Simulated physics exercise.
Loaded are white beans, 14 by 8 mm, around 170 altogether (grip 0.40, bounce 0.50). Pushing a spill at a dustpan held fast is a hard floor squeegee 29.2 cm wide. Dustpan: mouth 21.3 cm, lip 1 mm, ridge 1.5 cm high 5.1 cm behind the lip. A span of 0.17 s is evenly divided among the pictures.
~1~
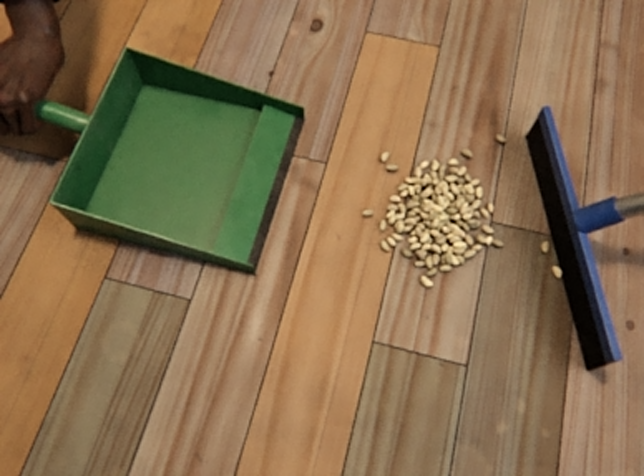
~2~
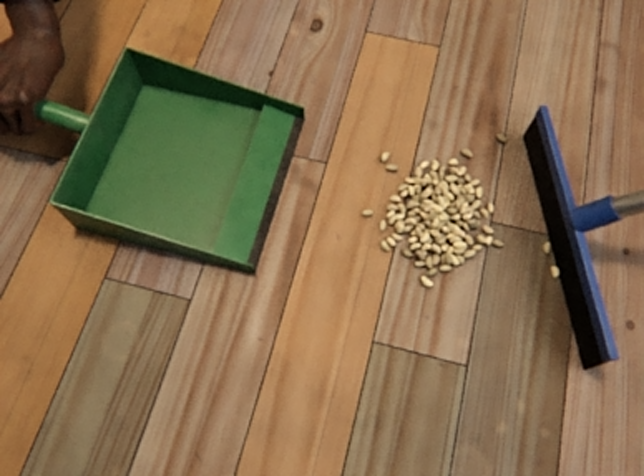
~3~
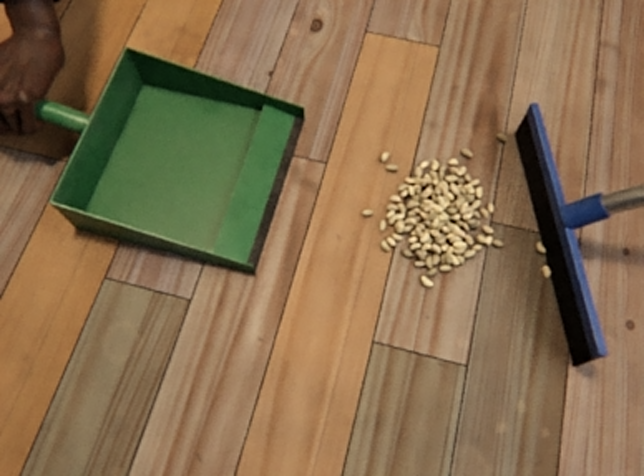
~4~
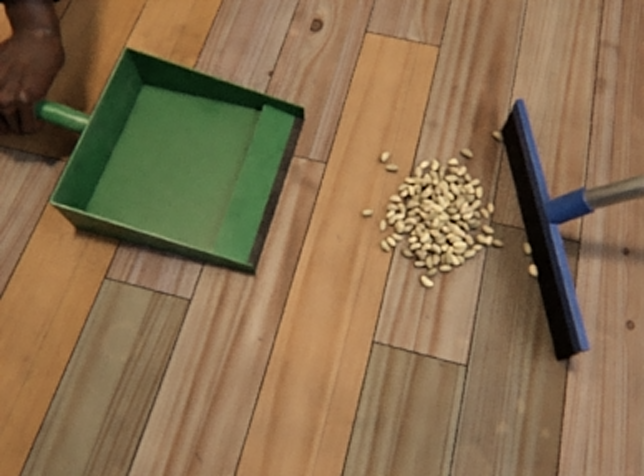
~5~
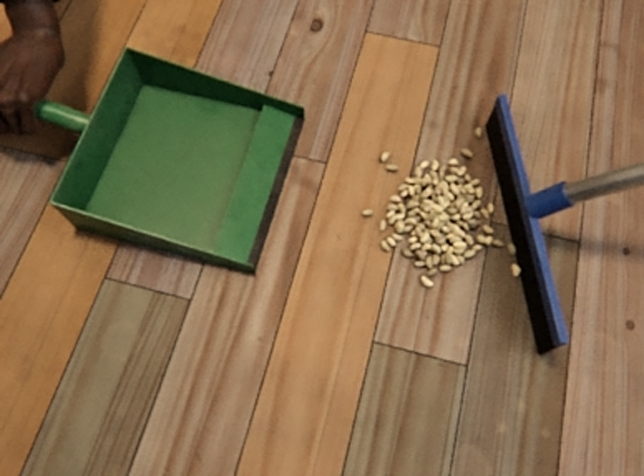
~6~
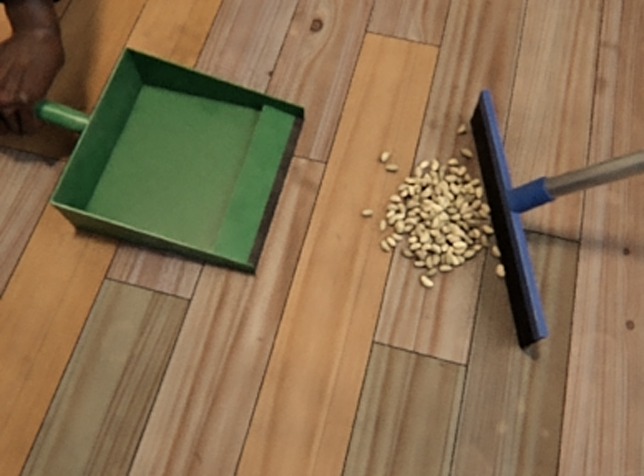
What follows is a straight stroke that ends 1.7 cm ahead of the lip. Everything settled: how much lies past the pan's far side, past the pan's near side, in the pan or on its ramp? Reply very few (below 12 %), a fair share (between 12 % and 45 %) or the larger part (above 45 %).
Far side - very few; near side - very few; pan - very few.
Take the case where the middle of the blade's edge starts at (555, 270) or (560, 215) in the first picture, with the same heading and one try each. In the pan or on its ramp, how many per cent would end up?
First try about 10 per cent, second about 5 per cent.
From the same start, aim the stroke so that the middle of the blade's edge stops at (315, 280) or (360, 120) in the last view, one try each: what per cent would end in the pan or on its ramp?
Some 20 in a hundred and 0 in a hundred.
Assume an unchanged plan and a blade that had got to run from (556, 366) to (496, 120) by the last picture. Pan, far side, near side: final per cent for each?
Per cent by place - pan 20, far side 0, near side 15.
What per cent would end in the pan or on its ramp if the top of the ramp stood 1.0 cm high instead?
That would give something like 10 per cent.
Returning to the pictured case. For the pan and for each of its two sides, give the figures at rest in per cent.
So it's far side at 5 percent, near side at 5 percent, and the pan at 10 percent.
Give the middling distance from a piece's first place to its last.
16 cm or thereabouts.
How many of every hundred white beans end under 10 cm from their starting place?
0 %.
Then, 0.17 s after the last picture, middle of the blade 16 cm from the lip; 0 % over the lip, far side 0 %, near side 0 %.
Then, 0.28 s after the last picture, middle of the blade 9 cm from the lip; 0 % over the lip, far side 5 %, near side 0 %.
Then, 0.53 s after the last picture, middle of the blade 7 cm from the lip; 10 % over the lip, far side 5 %, near side 5 %.
In the end, far side 5 %, near side 5 %, pan 10 %, in front of the lip or behind the blade 85 %.
